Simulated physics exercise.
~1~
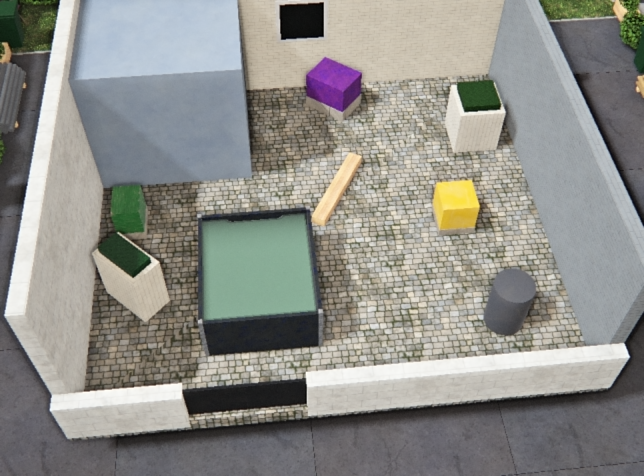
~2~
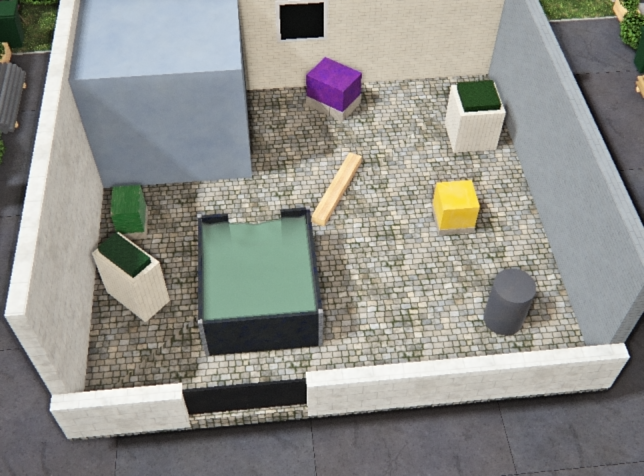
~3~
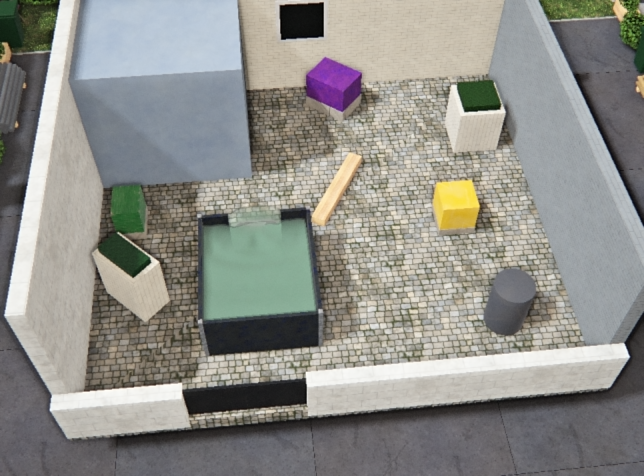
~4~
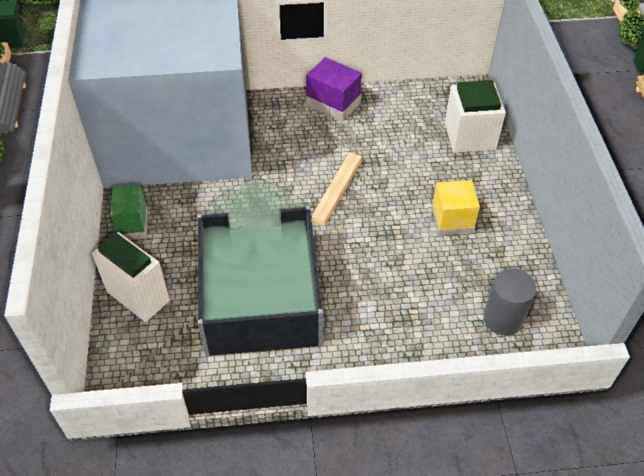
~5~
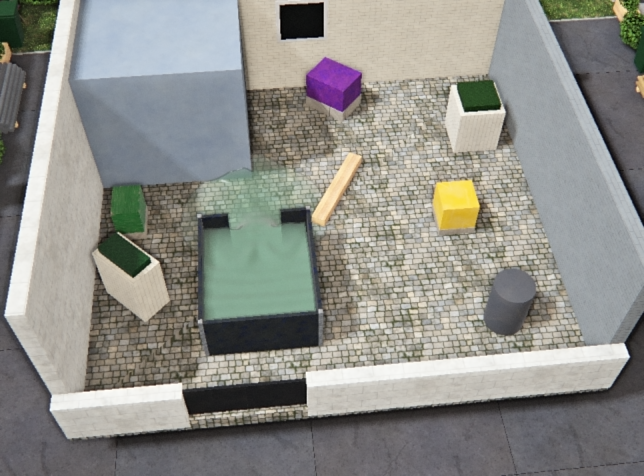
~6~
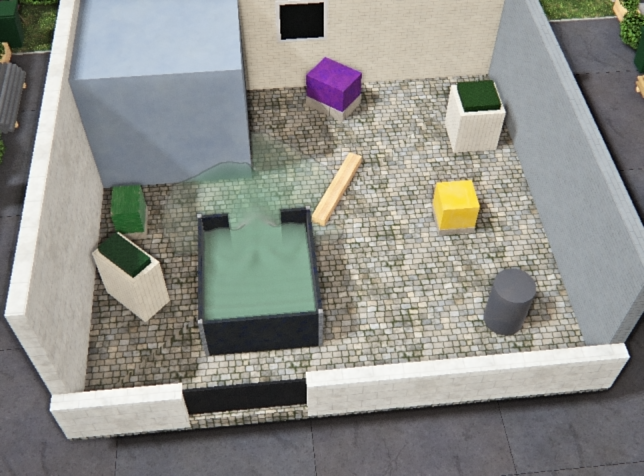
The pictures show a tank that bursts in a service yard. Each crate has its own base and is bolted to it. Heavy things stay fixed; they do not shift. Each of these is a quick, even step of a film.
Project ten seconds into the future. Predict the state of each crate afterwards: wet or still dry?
The yellow crate never gets touched by the water; the green crate gets touched by the water; the purple crate gets touched by the water.
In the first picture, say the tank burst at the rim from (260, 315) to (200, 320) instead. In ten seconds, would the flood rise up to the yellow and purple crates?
The yellow one is untouched; the purple one is untouched.
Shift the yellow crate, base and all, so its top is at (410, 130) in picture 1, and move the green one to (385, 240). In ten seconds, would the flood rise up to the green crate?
The green crate is untouched.
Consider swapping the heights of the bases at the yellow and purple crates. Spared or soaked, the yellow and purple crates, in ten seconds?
In short, yellow is left untouched; purple is inundated.
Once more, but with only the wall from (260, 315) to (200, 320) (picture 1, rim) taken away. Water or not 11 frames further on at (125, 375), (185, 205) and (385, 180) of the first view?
Taken in turn, that's reached, not reached, and finally not reached.
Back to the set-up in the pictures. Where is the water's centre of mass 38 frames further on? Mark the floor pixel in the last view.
I'd mark it close to (292, 215).
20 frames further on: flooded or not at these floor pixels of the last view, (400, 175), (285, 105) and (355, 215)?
Taking the three spots one by one, I'd call them clear, drenched and clear.
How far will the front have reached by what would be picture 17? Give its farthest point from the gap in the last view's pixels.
About (422, 81).
A moment on, water covers 25 % of the floor; the yellow crate not reached, the green crate water round its plinth, the purple crate water round its plinth.
Next, water covers 30 % of the floor; the yellow crate not reached, the green crate water round its plinth, the purple crate water round its plinth.
Then, water covers 45 % of the floor; the yellow crate water round its plinth, the green crate water round its plinth, the purple crate water round its plinth.
Later, water covers 70 % of the floor; the yellow crate water round its plinth, the green crate water round its plinth, the purple crate water round its plinth.
In the end, water covers 95 % of the floor; the yellow crate stayed above the water, the green crate was topped, the purple crate was topped.
